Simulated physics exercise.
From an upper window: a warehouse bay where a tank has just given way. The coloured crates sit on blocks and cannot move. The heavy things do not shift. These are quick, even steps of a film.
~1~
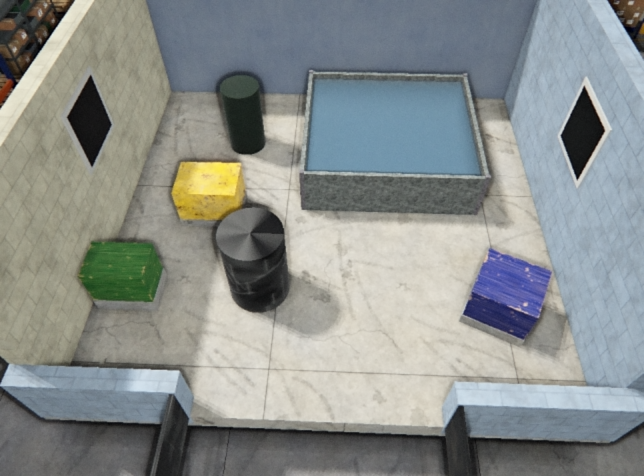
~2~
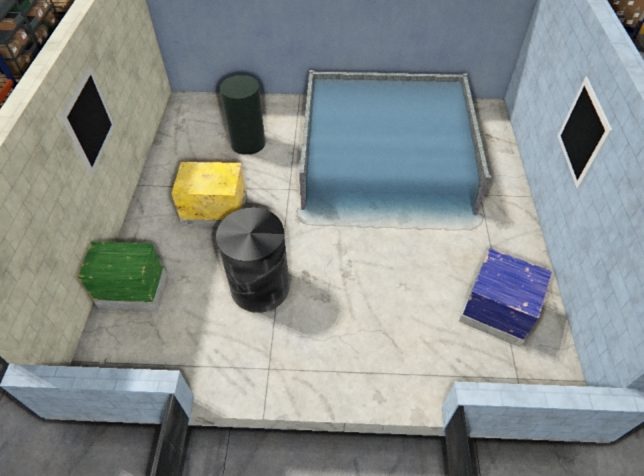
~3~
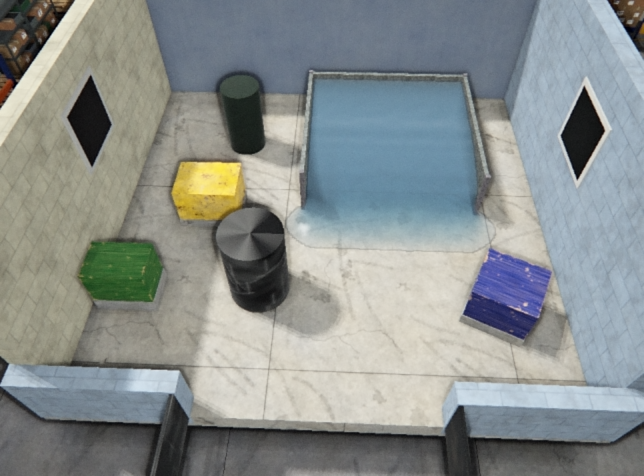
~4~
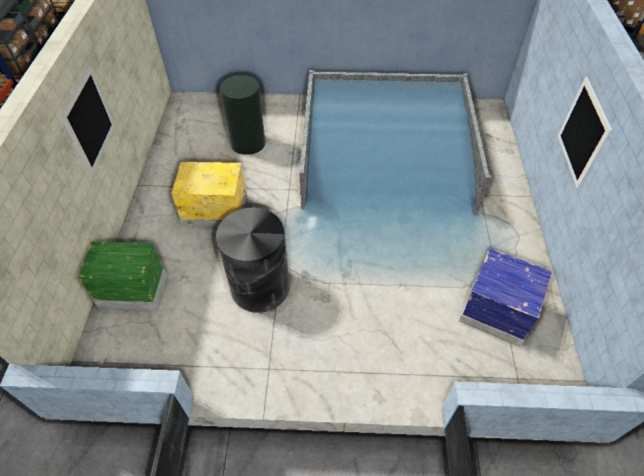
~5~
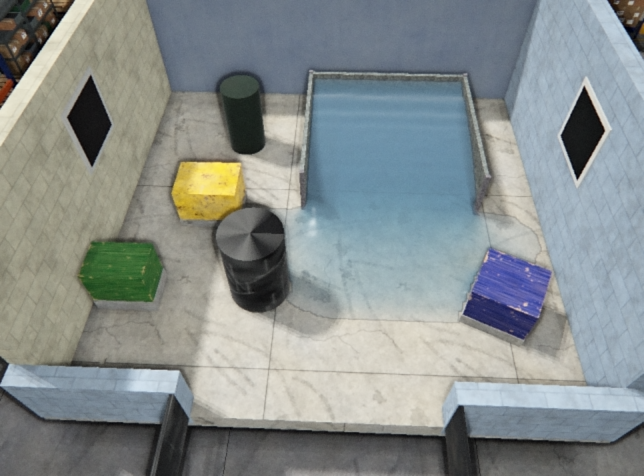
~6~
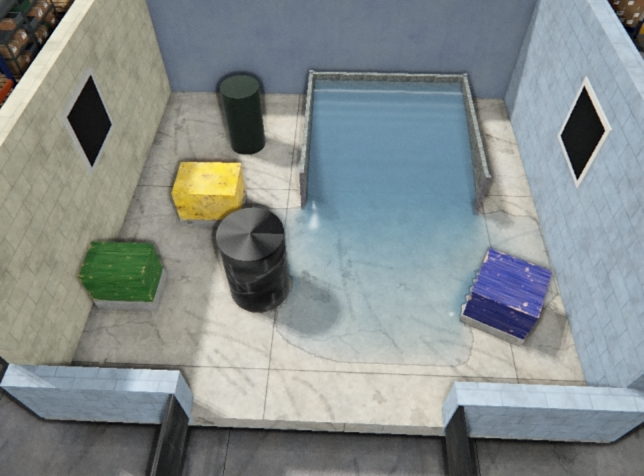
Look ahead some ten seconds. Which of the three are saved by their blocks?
The green crate keeps dry; the blue crate is soaked; the yellow crate keeps dry.
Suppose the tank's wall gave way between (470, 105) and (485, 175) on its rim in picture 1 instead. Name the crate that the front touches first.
First comes the crate marked blue.
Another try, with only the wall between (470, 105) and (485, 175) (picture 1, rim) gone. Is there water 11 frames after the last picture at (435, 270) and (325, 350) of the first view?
In turn: Wet, free of water.
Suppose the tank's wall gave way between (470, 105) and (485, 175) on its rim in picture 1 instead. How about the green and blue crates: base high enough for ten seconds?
Green ends up wet, blue gets wet.
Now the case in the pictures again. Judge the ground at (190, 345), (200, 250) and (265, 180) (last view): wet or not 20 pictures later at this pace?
In that order: Wet, covered, clear.
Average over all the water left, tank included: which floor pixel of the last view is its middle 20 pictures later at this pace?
I would point to (394, 244).
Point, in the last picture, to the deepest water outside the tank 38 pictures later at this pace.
Close to (62, 390).
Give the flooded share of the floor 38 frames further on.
Roughly 85 per cent.
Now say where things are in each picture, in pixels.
In the first frame, still water in the open tank at (390, 124).
In the second frame, water pours out at (390, 200) and has run to (479, 215).
In the third frame, the front is at (490, 231), out from the gap at (390, 201).
In the fourth frame, the front is at a hidden place, out from the gap at (390, 202).
In the fifth frame, the front is at a hidden place, out from the gap at (390, 202).
In the sixth frame, water pours out at (390, 202) and has run to (317, 348).
A moment on, water covers 40 % of the floor; the green crate water round its plinth, the blue crate water round its plinth, the yellow crate water round its plinth.
Next, water covers 50 % of the floor; the green crate water round its plinth, the blue crate water round its plinth, the yellow crate water round its plinth.
Then, water covers 65 % of the floor; the green crate water round its plinth, the blue crate water round its plinth, the yellow crate water round its plinth.
Later, water covers 85 % of the floor; the green crate water round its plinth, the blue crate water round its plinth, the yellow crate water round its plinth.
In the end, water covers 100 % of the floor; the green crate stayed above the water, the blue crate was topped, the yellow crate stayed above the water.
